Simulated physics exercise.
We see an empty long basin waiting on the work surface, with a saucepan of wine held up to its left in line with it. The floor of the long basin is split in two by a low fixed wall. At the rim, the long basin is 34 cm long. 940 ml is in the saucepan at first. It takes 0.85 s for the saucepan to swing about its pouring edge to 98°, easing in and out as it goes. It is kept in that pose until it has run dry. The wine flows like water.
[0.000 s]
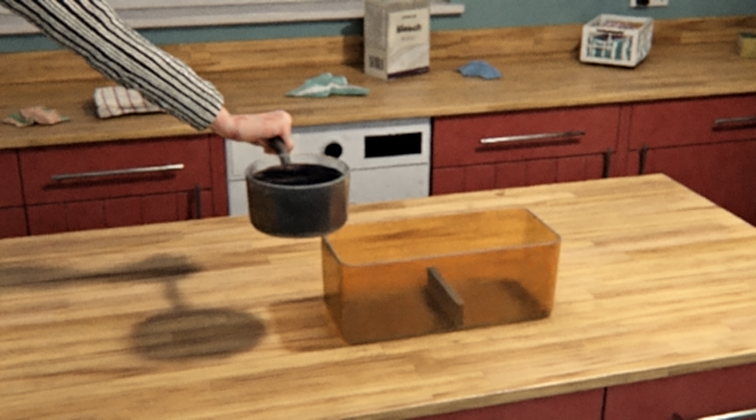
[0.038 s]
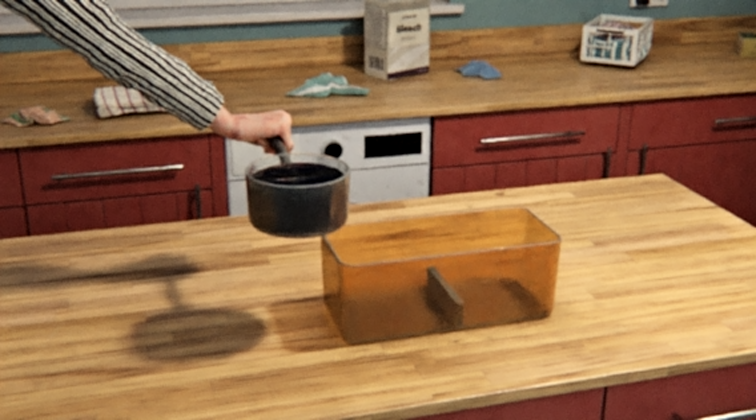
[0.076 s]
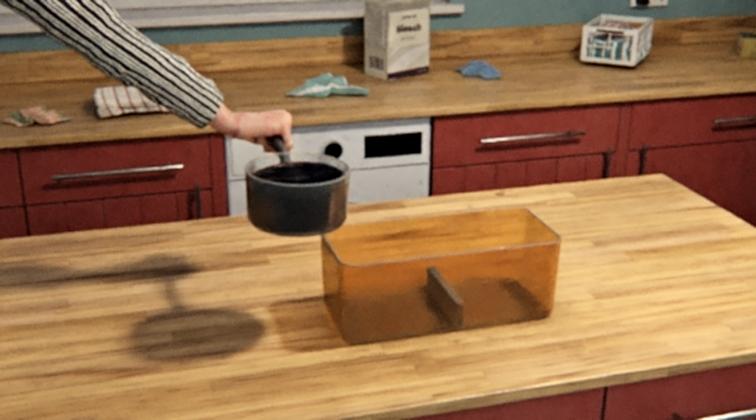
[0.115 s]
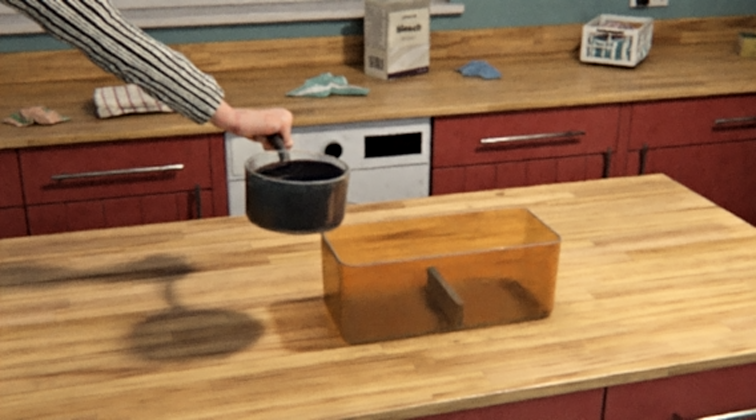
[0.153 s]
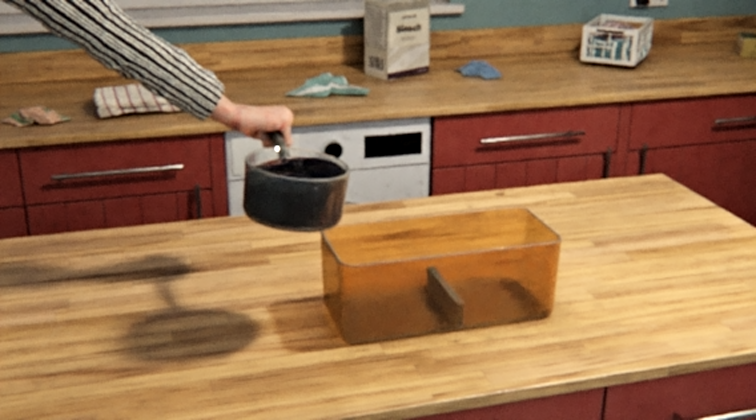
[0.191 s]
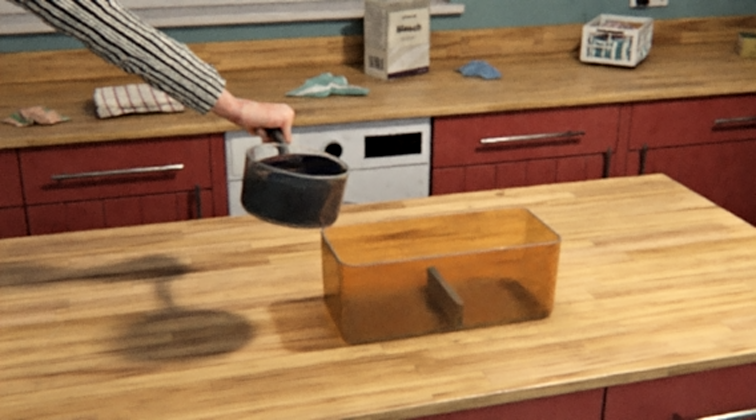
A hand in a black-and-white striped sleeve holds a dark saucepan of wine above a wooden worktop, at first level and still, then tilts it slightly and smoothly to the right. To its right sits an empty, see-through orange basin with a low dividing wall inside. The unmoving view looks slightly down across a kitchen with red cupboards, a white appliance and cloths on the back counter.
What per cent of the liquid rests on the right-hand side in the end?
24 percent.
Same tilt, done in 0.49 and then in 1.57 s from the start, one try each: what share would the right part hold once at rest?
Try 1: 25 %; try 2: 10 %.
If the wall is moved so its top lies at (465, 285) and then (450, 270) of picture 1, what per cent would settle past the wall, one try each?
15 then 5 %.
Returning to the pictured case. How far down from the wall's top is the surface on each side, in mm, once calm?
Left about 8 mm, while the right is about 28 mm.
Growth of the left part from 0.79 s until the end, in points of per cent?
Near 24 percent, more or less.
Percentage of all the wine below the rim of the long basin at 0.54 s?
About 4%.
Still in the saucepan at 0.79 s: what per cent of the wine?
Near 12 in a hundred.
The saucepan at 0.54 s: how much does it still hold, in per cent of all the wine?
Near 66 in a hundred.
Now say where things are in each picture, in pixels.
In the first picture, it leans 0°; its right rim is at (347, 167); the wine meets the walls at (248, 182) and (345, 173); the long basin's rim runs from (330, 248) to (543, 224); the wall's top is at (445, 285).
In the second picture, it leans 0°; its right rim is at (347, 167); the wine meets the walls at (248, 182) and (345, 173).
In the third picture, it leans 2°; its right rim is at (347, 167); the wine meets the walls at (248, 181) and (345, 171).
In the fourth picture, it leans 4°; its right rim is at (347, 167); the wine meets the walls at (248, 179) and (344, 169).
In the fifth picture, it leans 8°; its right rim is at (347, 167); the wine meets the walls at (247, 177) and (344, 166).
In the sixth picture, it leans 12°; its right rim is at (347, 167); the wine meets the walls at (245, 173) and (345, 163).
After 0.54 s the tilt is 69° and 65 per cent is still to pour, 4 is left of the wall and 0 right of it.
After 0.79 s the tilt is 97° and 12 per cent is still to pour, 51 is left of the wall and 10 right of it.
After 1.06 s the tilt is 98° and 2 per cent is still to pour, 77 is left of the wall and 16 right of it.
After 1.35 s the tilt is 98° and 0 per cent is still to pour, 76 is left of the wall and 21 right of it.
In the end 75 per cent lies left of the wall, 24 right of it and 1 outside.
